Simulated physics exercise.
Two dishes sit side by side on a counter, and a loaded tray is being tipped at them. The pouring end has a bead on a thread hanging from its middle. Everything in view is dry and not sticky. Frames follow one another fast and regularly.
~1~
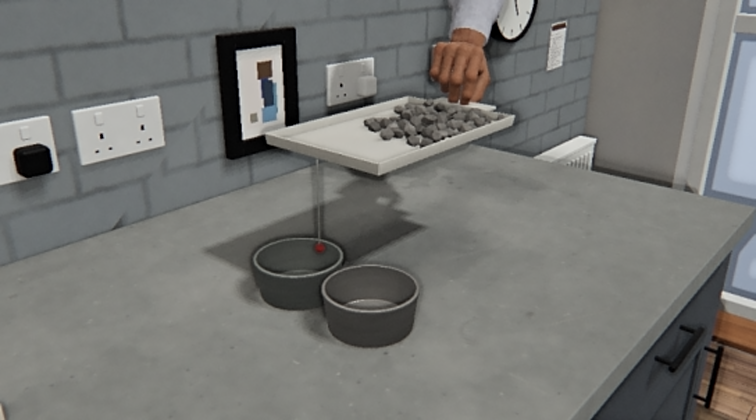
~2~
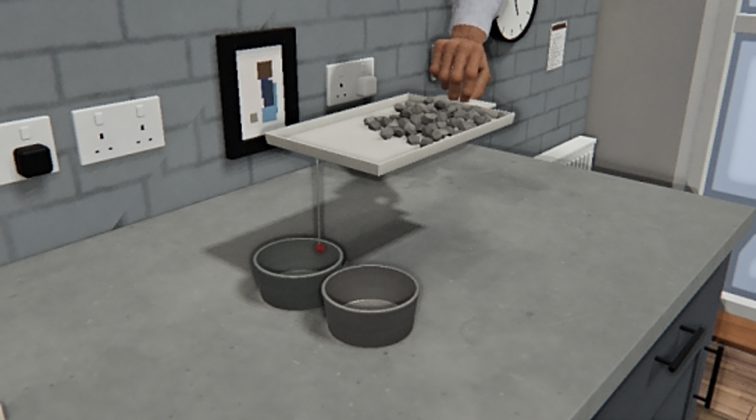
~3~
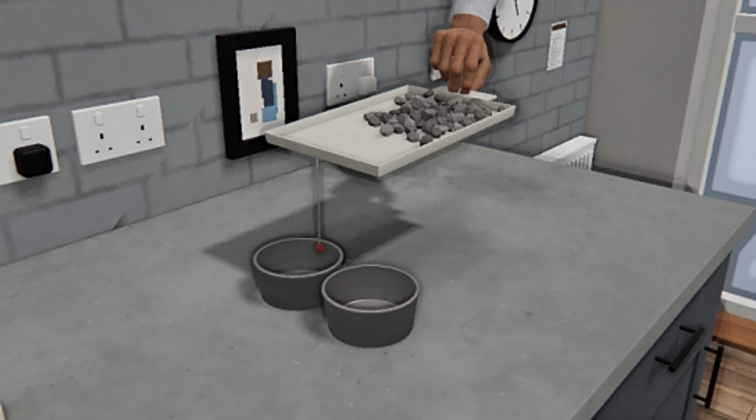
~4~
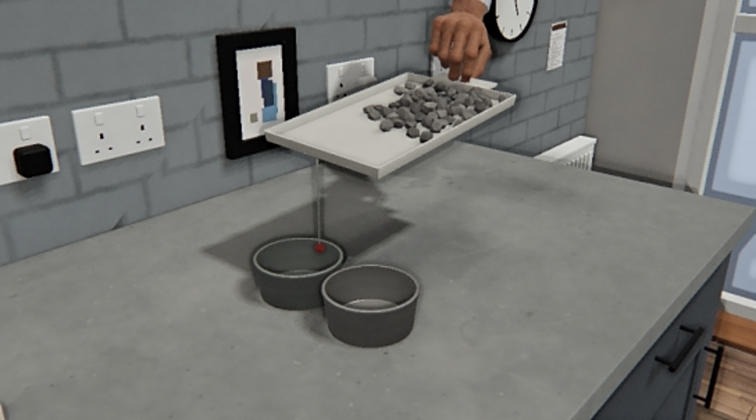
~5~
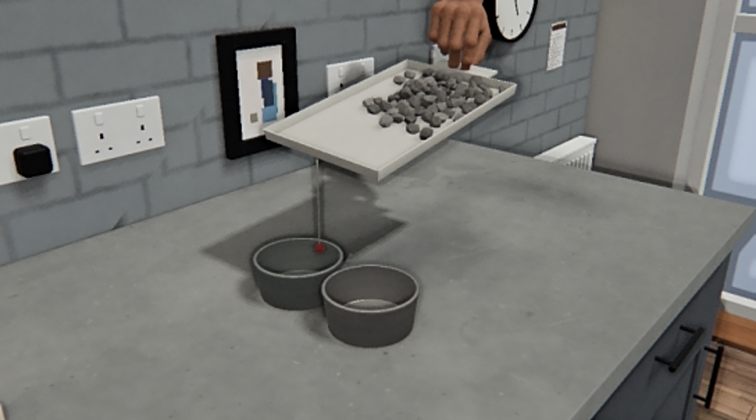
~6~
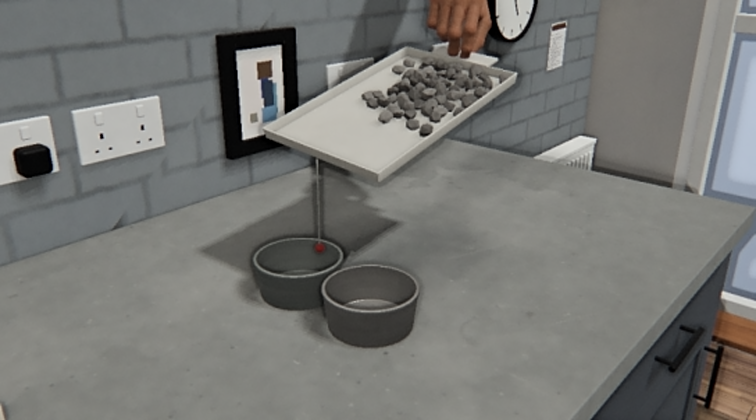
A cream tray scattered with grey gravel is held by a hand above a grey kitchen counter, seen from slightly above by a still camera. Two dark grey dishes sit beneath it side by side, a red bead hangs on a thread, and sockets and a framed picture line the grey brick wall. The hand steadily raises the tray's far side, tilting it towards the viewer's left, while the gravel stays bunched near the hand.
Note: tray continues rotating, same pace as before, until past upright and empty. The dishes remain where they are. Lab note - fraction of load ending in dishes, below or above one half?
Well, most of the load lands in the dishes, as it turns out.
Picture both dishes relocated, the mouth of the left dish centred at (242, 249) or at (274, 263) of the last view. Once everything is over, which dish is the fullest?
In the first try it's the one on the right, and in the second it's the one on the right.
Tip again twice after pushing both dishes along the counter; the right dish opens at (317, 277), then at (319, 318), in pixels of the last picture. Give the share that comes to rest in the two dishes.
Respectively 50 % and 20 %.
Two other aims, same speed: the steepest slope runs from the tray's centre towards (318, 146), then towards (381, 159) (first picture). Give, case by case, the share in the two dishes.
Somewhere close to 40 % the first time, 80 % the second.
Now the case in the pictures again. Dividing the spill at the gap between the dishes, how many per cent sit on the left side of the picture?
Left share: Close to 70 %.
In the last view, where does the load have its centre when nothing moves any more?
The centre comes to rest close to (357, 318).
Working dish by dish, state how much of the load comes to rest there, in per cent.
Final split: Left dish some 0 per cent, right dish some 60 per cent.
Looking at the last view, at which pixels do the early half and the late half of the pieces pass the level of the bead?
Around (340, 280) first; around (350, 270) second.
Soon after the last picture, tray tipped steeply; nearly all on the tray; a small part in the air.
A little later, tray tipped right over; about a quarter on the tray; about half in the right dish; about a quarter outside both; a small part in the air.
Later still, tray tipped past a quarter turn; about two thirds in the right dish; a stray few in the left dish; about a third outside both.
At rest, tray tipped past a quarter turn; about two thirds in the right dish; a stray few in the left dish; about a third outside both.
